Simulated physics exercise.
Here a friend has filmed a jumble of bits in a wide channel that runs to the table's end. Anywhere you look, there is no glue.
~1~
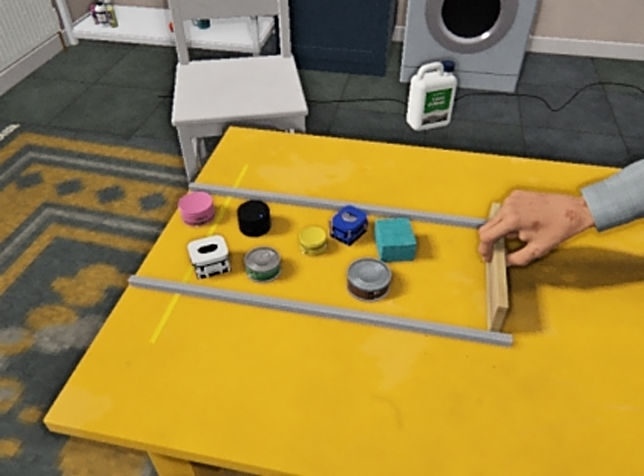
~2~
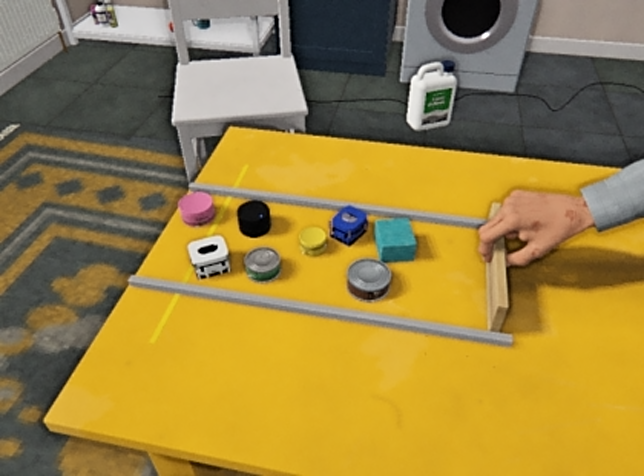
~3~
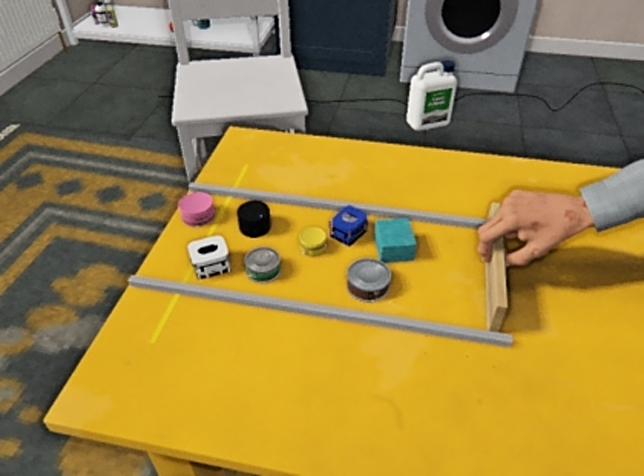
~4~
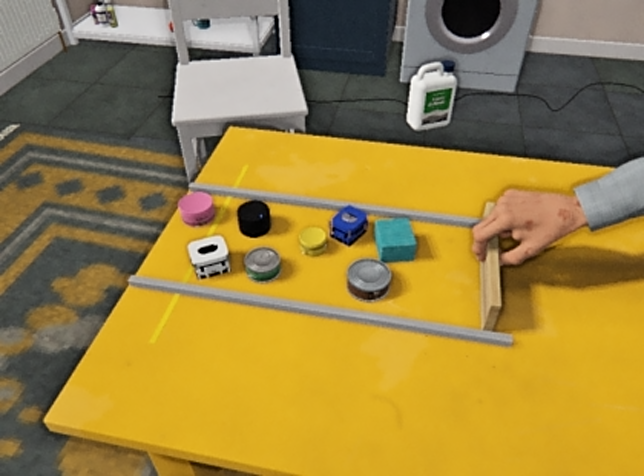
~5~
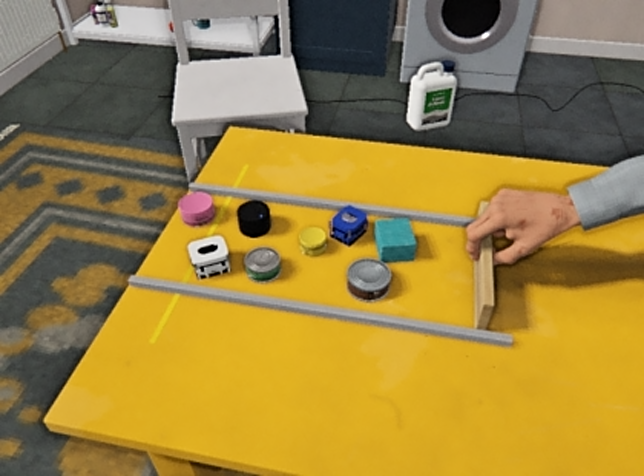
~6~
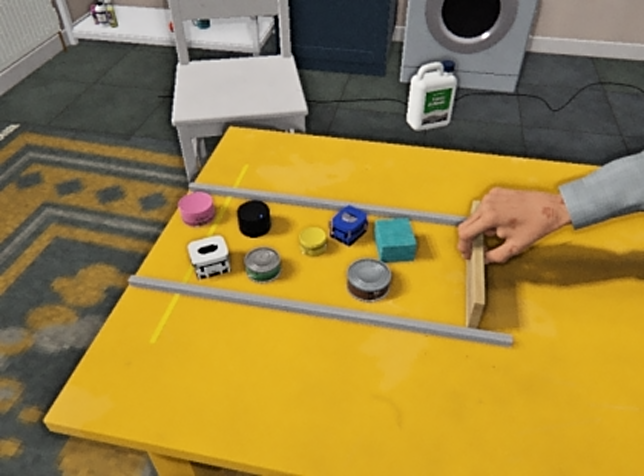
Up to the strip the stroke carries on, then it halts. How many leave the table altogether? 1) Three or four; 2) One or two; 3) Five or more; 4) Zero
Answer: 1.
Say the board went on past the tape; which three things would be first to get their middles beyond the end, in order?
Ranked earliest first, the pink tub comes before the white case, which comes before the black lid.
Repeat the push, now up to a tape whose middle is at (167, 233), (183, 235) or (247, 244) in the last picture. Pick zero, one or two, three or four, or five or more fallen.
Going through the tapes in order, the count is more than four, then more than four, then either one or two.
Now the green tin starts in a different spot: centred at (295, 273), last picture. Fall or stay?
Stays put.
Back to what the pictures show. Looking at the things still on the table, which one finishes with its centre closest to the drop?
Nearest at the end: The blue case.
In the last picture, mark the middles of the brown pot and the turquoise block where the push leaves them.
About (176, 252), and about (201, 211).
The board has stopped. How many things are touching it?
Well, it touches 2.
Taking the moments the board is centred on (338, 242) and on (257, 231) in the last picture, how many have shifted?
At the first place 4, at the second 8.
Early on, none off yet; pink tub at rest near (197, 210); white case at rest near (210, 258); black lid at rest near (254, 219).
Finally, the number that fall off is three or four; lost, green tin, black lid, white case and pink tub.
